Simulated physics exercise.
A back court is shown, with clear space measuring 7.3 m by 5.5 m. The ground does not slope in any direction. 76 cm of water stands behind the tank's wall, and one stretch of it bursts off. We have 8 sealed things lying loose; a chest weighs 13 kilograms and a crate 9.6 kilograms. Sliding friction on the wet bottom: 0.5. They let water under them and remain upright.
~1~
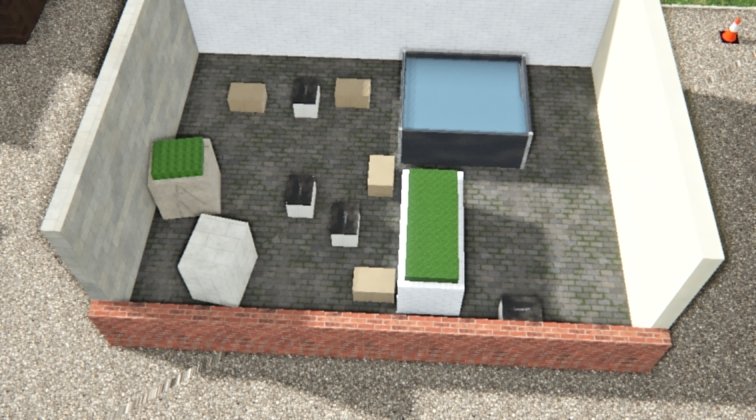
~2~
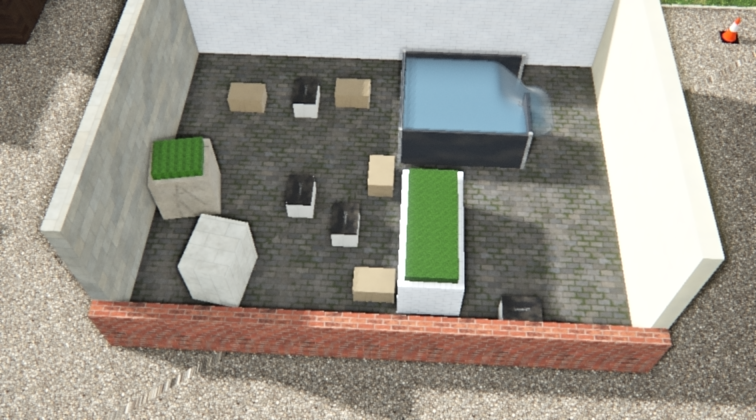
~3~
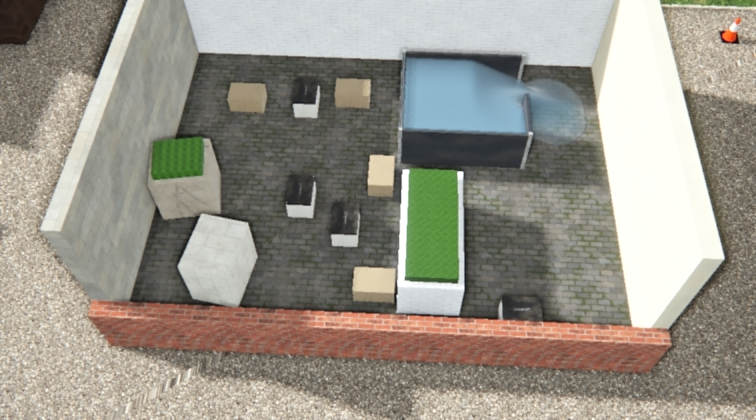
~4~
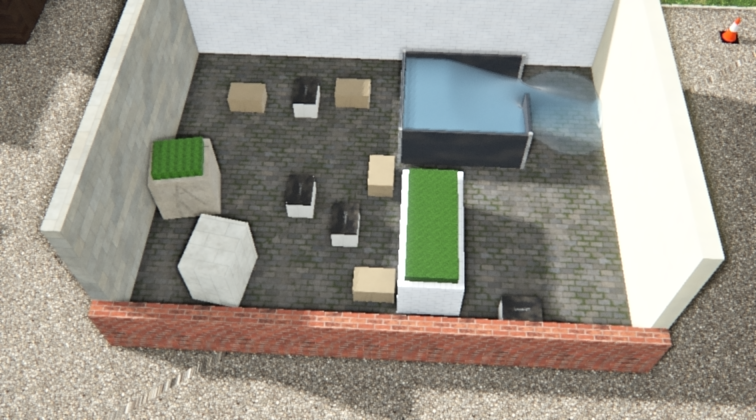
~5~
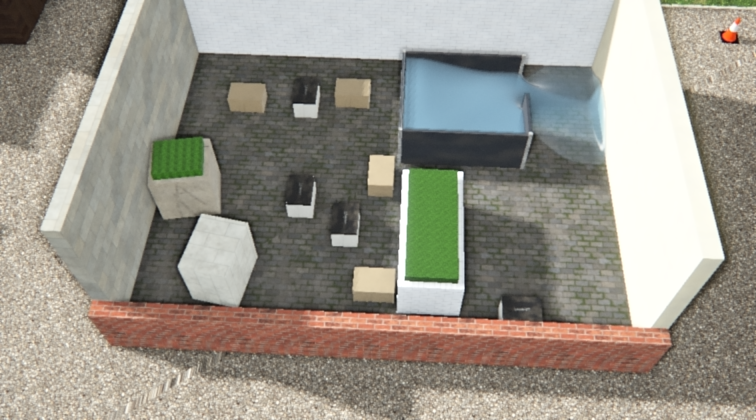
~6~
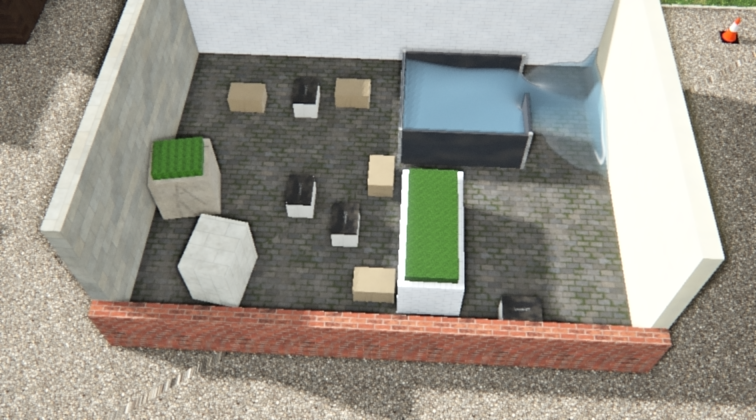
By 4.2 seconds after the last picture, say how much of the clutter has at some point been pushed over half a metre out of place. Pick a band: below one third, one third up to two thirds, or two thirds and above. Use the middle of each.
The share is below one third.
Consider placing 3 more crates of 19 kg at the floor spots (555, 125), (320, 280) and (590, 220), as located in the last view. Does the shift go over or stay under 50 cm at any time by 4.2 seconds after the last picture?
Respectively: Tops it; doesn't reach it; tops it.
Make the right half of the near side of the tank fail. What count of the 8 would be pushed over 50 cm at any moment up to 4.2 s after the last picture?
1.
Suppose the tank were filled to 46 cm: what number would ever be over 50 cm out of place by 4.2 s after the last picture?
That would give 1.
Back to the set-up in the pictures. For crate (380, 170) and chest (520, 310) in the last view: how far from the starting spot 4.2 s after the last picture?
First: 0 cm. Second: 60 cm.
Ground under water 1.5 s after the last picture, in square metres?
About 14 m2.
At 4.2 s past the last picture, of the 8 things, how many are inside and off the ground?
At that instant the tally stands at 1.
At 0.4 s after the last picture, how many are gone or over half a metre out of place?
Count then: 0.
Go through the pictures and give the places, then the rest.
A chest at (522, 309), on the bottom; a crate at (374, 280), on the bottom; water covers 3.4 m2; 0 of 8 have shifted, in the first picture.
A chest at (522, 309), on the bottom; a crate at (374, 280), on the bottom; 4.0 m2 under water; 0 of 8 have shifted, in the second picture.
A chest at (522, 309), on the bottom; a crate at (374, 280), on the bottom; water covers 4.8 m2; 0 of 8 have shifted, in the third picture.
A chest at (522, 309) rests on the ground; a crate at (374, 280), on the bottom; 5.7 m2 under water; 0 of 8 have shifted, in the fourth picture.
A chest at (522, 309) rests on the ground; a crate at (374, 280) rests on the ground; water covers 6.1 m2; 0 of 8 have shifted, in the fifth picture.
A chest at (522, 309), on the bottom; a crate at (374, 280), on the bottom; water covers 6.2 m2; 0 of 8 have shifted, in the sixth picture.
Then, 0.4 s after the last picture 0 of 8 are over 50 cm from their spots; 0 afloat.
Then, 1.5 s after the last picture 0 of 8 are over 50 cm from their spots; 0 afloat.
Then, 2.8 s after the last picture 1 of 8 are over 50 cm from their spots; 1 afloat.
Then, 4.2 s after the last picture 1 of 8 are over 50 cm from their spots, and 1 have been at some point; 1 afloat.
